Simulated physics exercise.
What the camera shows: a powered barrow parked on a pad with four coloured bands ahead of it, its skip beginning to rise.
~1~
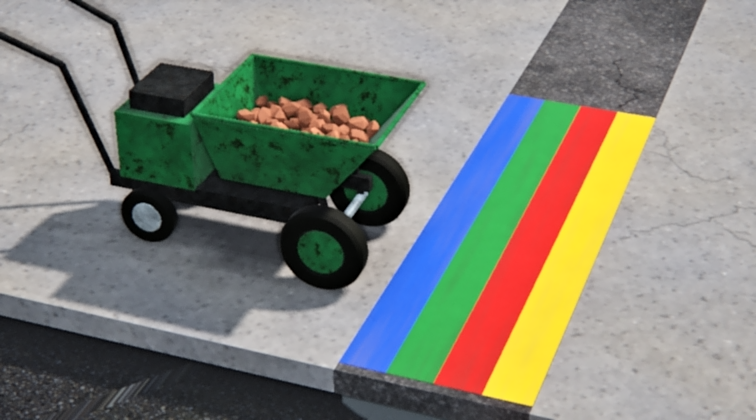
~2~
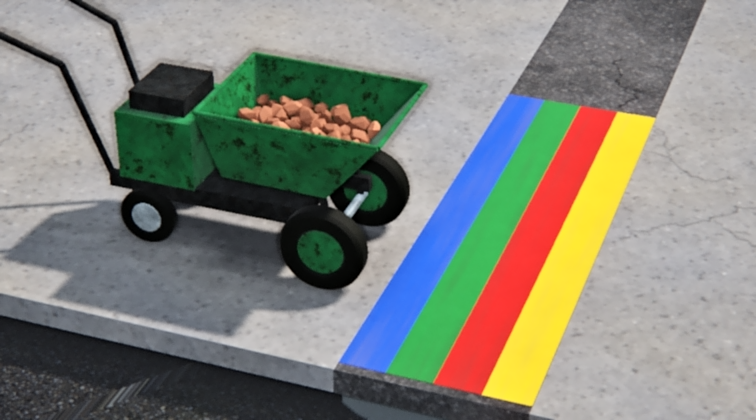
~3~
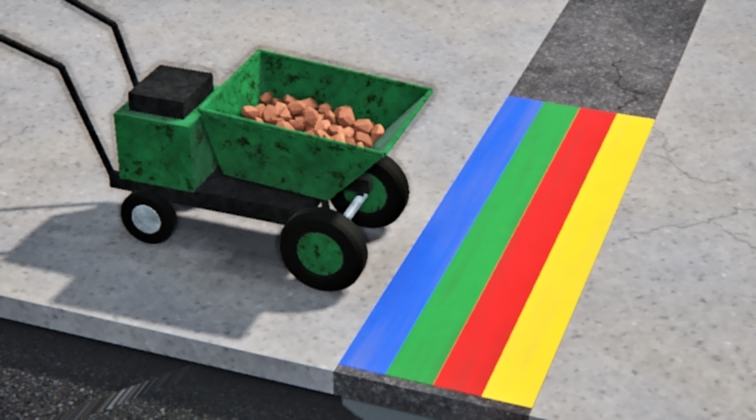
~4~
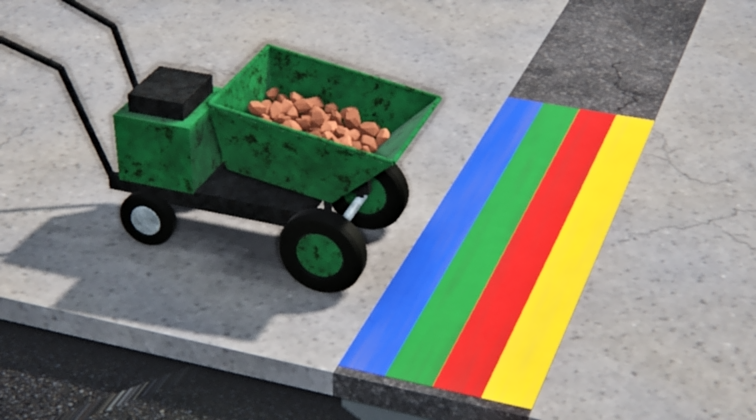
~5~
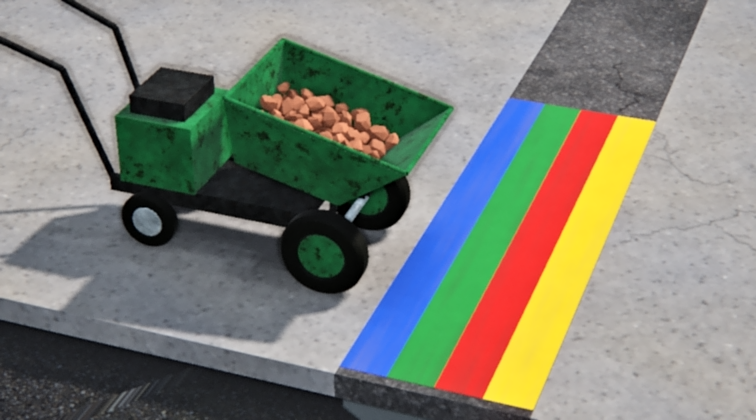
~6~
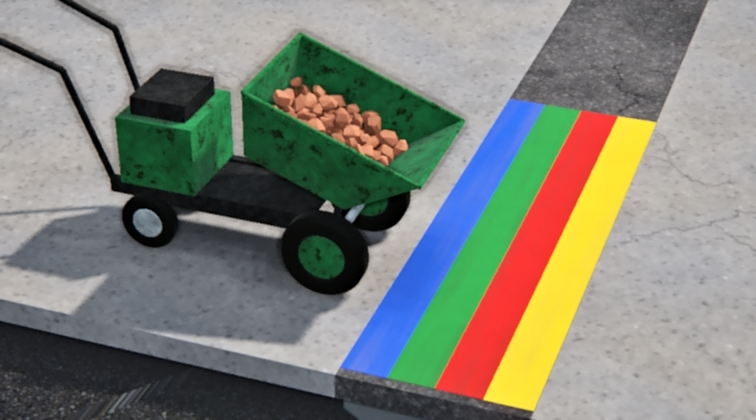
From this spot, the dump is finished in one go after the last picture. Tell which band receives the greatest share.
I would say the red band receives it.
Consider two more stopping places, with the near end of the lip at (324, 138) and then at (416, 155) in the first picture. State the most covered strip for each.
For the first spot it is the strip in green, for the second the yellow strip.
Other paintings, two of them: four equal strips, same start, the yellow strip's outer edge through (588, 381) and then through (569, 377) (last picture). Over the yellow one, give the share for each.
I get 10 % for the first one and 20 % for the second.
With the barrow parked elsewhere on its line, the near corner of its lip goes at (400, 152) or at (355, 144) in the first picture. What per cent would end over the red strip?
Roughly 20 per cent, and 30 per cent.
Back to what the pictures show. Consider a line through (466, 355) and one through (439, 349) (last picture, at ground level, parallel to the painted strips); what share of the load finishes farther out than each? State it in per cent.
50 and 70 in a hundred.
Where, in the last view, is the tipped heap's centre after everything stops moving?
About (525, 286).
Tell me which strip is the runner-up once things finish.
It's the yellow strip.
Soon, skip tipped steeply; all in the skip.
A while on, skip tipped right over; most in the skip; a stray few over the green strip; a small part over the red strip.
Towards the end, skip tipped right over; about a third in the skip; a small part over the green strip; about a third over the red strip; about a quarter over the yellow strip; a small part off the paint.
Finally, skip tipped right over; about a third in the skip; none over the blue strip; a small part over the green strip; about a third over the red strip; about a quarter over the yellow strip; a small part off the paint.
